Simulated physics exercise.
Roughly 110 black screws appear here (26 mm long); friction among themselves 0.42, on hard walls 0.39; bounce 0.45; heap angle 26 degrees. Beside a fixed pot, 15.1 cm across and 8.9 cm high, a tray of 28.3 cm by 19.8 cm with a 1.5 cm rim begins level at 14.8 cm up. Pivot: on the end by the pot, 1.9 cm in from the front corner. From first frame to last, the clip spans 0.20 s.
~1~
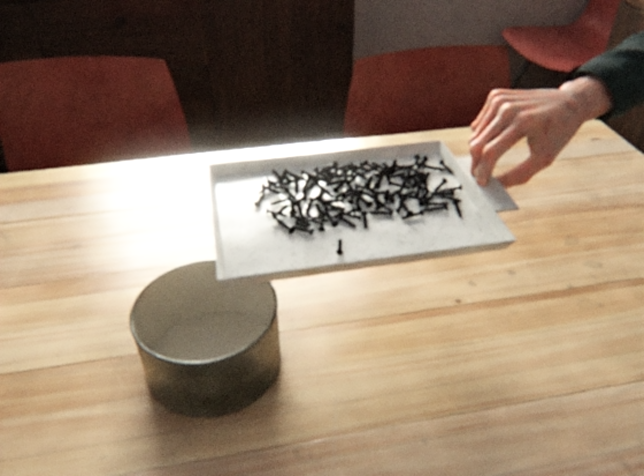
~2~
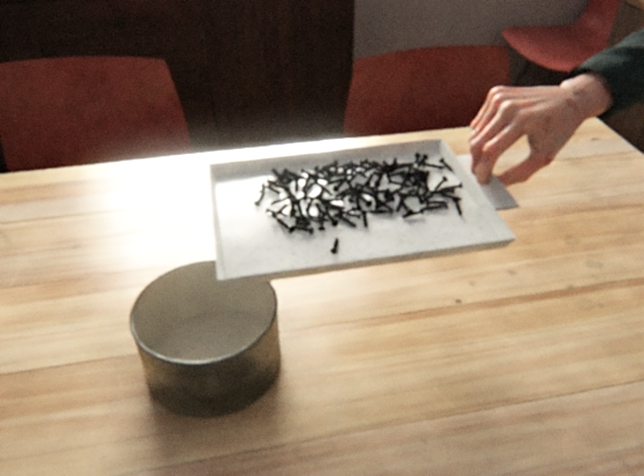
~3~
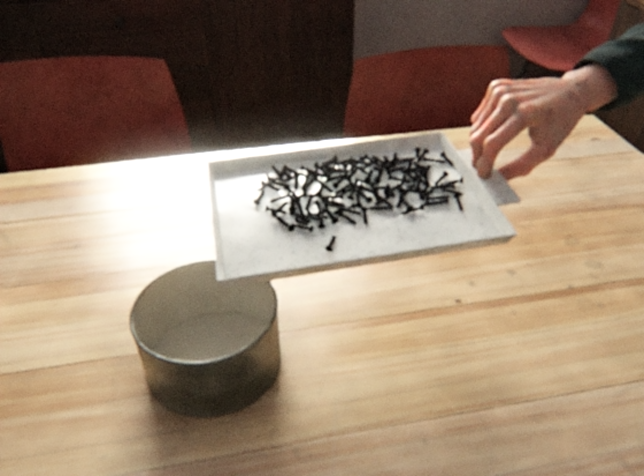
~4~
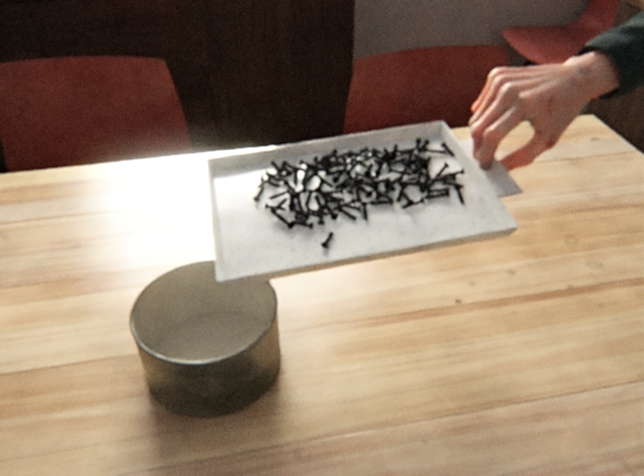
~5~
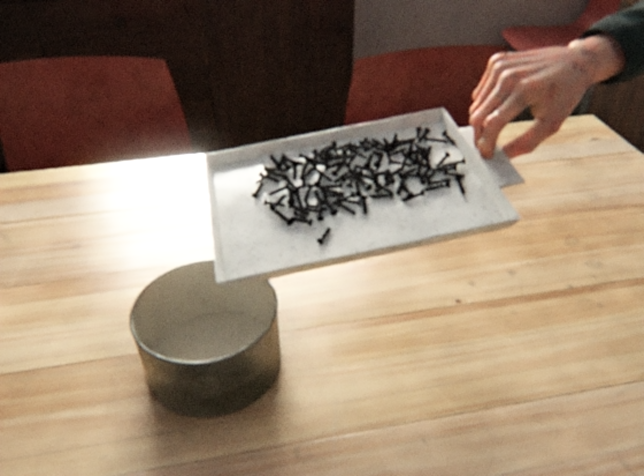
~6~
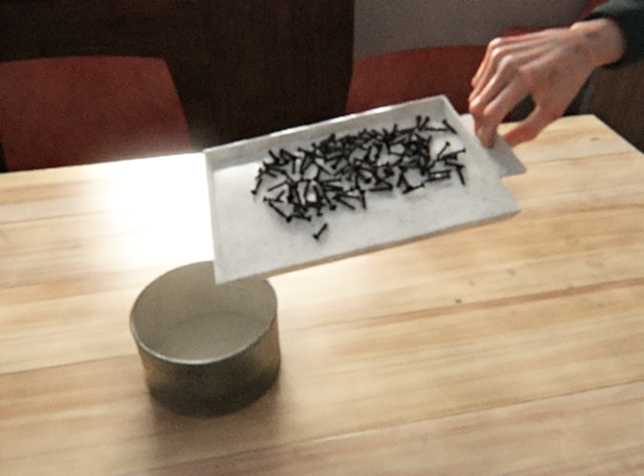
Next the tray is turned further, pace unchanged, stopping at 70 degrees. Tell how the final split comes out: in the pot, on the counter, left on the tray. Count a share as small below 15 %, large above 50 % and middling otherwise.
Pot: Large. Counter: Middling. Left on the tray: Small.
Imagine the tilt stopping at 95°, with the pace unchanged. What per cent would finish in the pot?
I'd put it at close to 75 per cent.
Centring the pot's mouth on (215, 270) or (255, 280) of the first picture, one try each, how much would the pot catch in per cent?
0 % and 0 %.
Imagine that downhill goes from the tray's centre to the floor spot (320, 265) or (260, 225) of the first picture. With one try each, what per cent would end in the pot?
The share comes to about 30 in a hundred, then about 50 in a hundred.
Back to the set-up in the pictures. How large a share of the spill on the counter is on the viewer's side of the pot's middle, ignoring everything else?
About 100 per cent.
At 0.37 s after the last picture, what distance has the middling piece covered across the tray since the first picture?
I'd say close to 5 centimetres.
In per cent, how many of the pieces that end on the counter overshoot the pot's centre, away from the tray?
Share: Close to 90 %.
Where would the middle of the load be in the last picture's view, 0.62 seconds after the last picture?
Around (214, 265).
Then, 0.37 s after the last picture, tilt 39 degrees; the tray holds 100 %, the pot 0 %.
Then, 0.62 s after the last picture, tilt 59 degrees; the tray holds 75 %, the pot 5 %.
Then, 0.98 s after the last picture, tilt 70 degrees; the tray holds 10 %, the pot 60 %.
In the end, pot 70 %, counter 25 %, tray 5 %.
